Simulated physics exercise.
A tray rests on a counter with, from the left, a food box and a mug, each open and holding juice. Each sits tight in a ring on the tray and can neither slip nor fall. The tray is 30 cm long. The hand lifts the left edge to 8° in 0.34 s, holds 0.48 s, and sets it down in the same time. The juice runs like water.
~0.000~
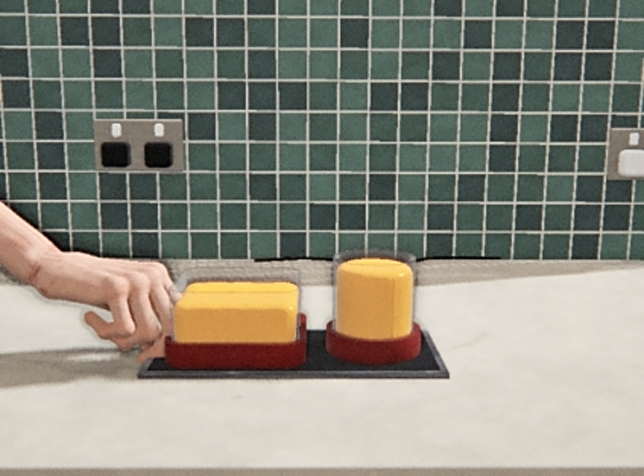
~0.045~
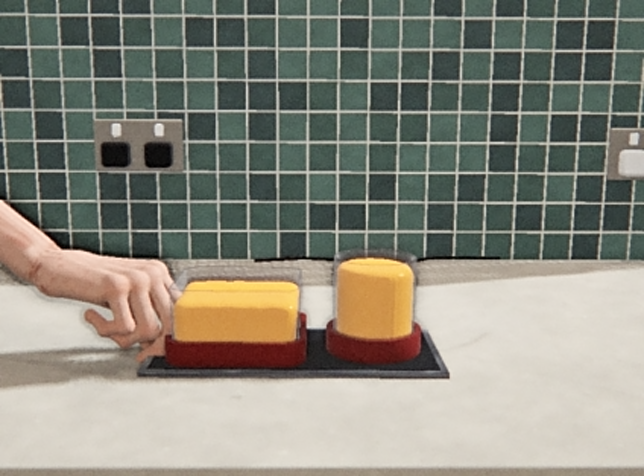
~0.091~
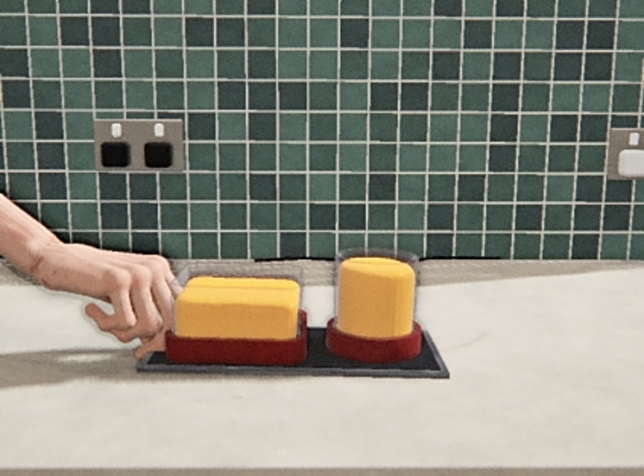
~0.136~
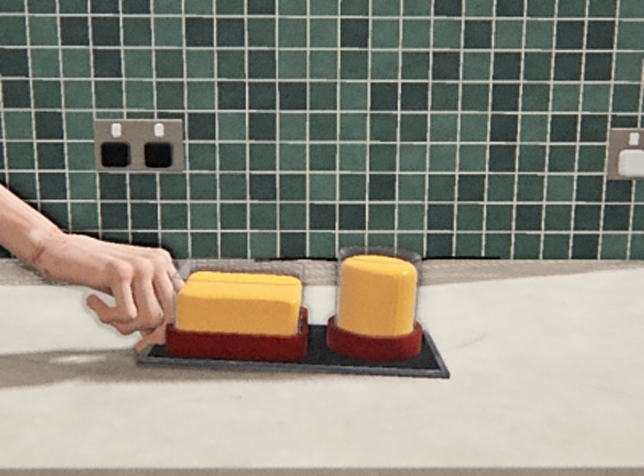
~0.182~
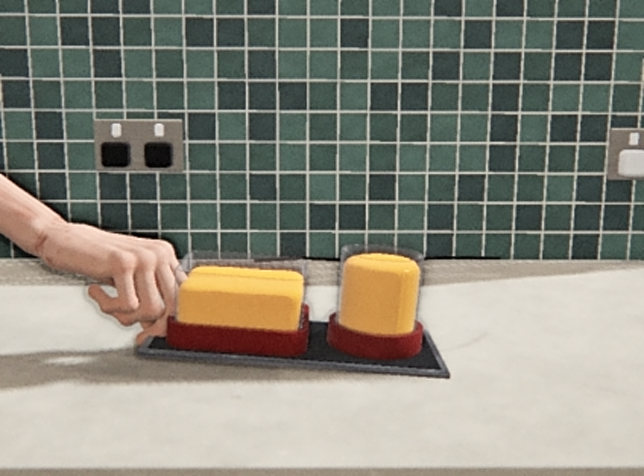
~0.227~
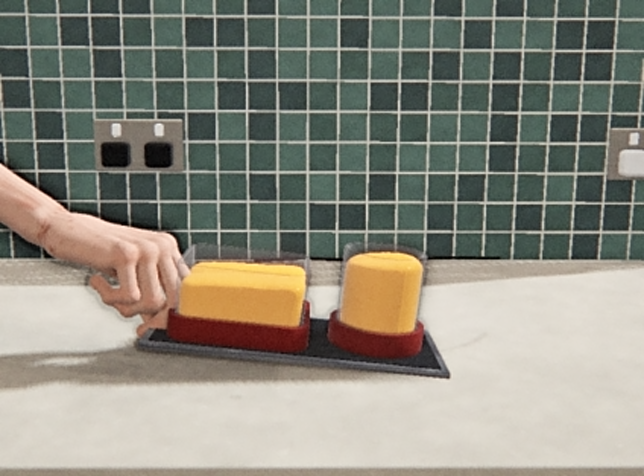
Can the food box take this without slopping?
It holds.
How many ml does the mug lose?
Some 0 ml.
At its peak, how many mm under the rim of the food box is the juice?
About 3 mm.
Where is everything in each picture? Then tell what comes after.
The first frame shows it slopes 0°; in the food box the surface runs from (181, 294) to (298, 294), rim (299, 282); in the mug the surface runs from (337, 267) to (411, 267), rim (414, 259); the juice in the food box stands 15 mm below the rim.
The second frame shows it slopes 0°; in the food box the surface runs from (181, 293) to (297, 294).
The third frame shows it slopes 1°; in the food box the surface runs from (182, 288) to (299, 291).
The fourth frame shows it slopes 3°; in the food box the surface runs from (184, 281) to (301, 288).
The fifth frame shows it slopes 4°; in the food box the surface runs from (187, 275) to (303, 283).
The sixth frame shows it slopes 6°; in the food box the surface runs from (188, 272) to (305, 277); in the mug the surface runs from (347, 259) to (421, 261).
Then, 0.52 s in, the slope is 8°; losses from the left are 0, 0 ml.
Then, 0.82 s in, the slope is 8°; losses from the left are 0, 0 ml.
Then, 1.11 s in, the slope is 0°; losses from the left are 0, 0 ml.
Then, 1.41 s in, the slope is 0°; losses from the left are 0, 0 ml.
Finally, losses from the left are 0, 0 ml.
